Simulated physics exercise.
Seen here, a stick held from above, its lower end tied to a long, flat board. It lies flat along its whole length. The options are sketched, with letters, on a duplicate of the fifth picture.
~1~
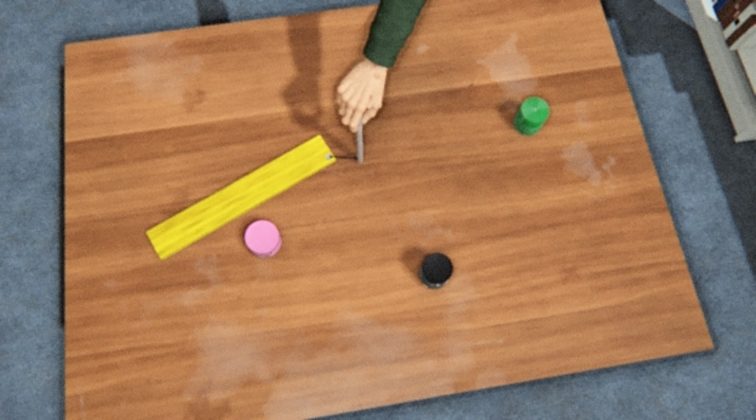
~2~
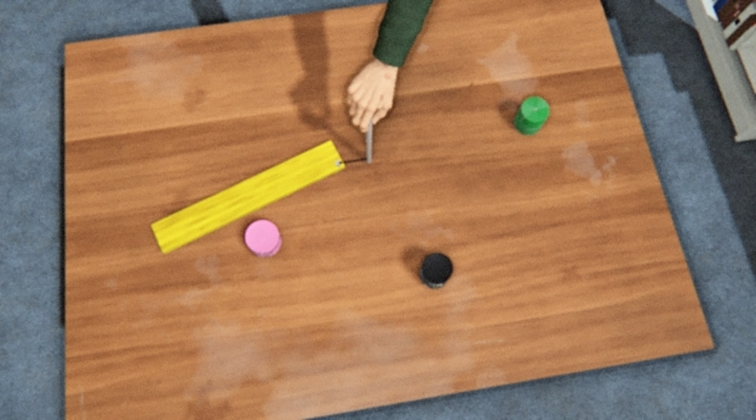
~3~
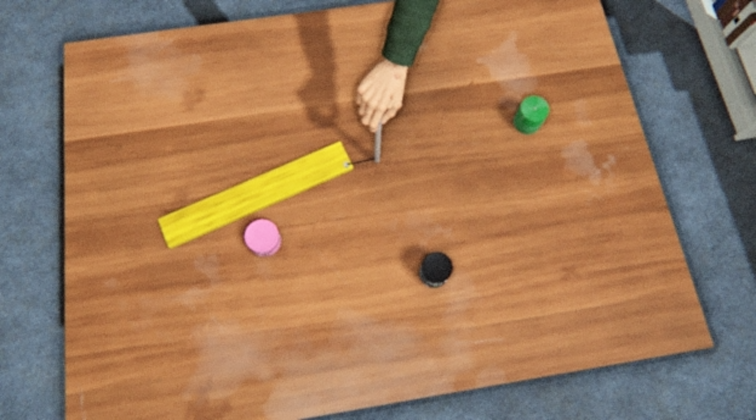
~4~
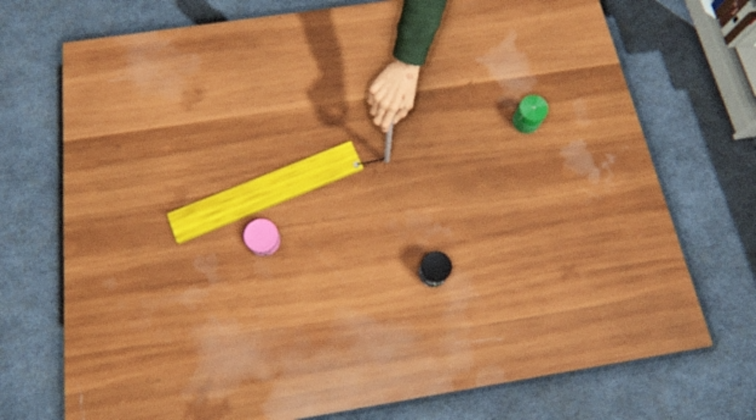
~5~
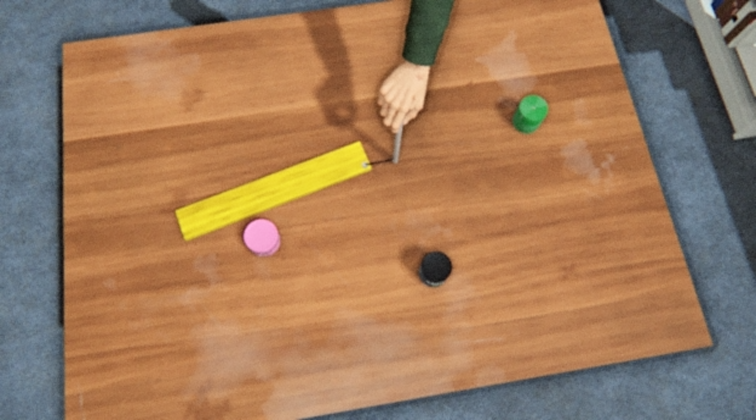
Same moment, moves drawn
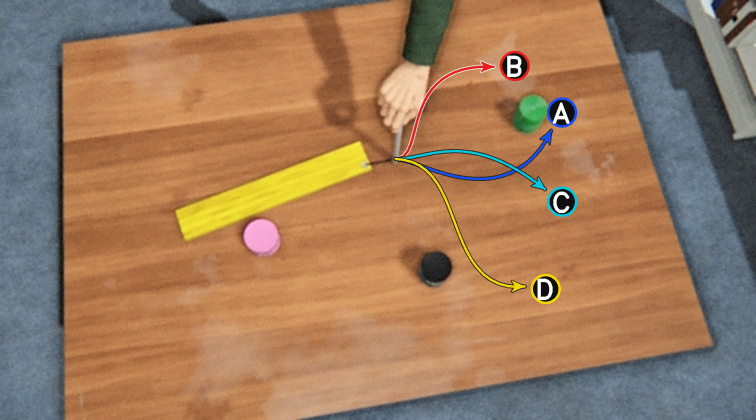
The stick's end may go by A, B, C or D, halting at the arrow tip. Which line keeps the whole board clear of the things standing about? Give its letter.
Only C misses them all.
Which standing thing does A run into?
It meets the green tin.
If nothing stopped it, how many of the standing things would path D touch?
In all, one.
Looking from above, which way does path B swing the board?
It turns anticlockwise.
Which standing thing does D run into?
The black jar.
On the marked copy, A from (396, 159) via (485, 179) to (551, 130); B from (396, 159) via (428, 95) to (494, 67); C from (396, 159) via (478, 154) to (545, 189); D from (396, 159) via (457, 229) to (525, 287).
Following C. Soon after the start, foot of the stick (451, 152), middle of the board (331, 177).
Later, foot of the stick (507, 165), middle of the board (385, 173).
In the end, foot of the stick (548, 193), middle of the board (424, 178); nothing has been touched.
As for the rest, A meets the green tin; B meets the pink tub; D meets the black jar.
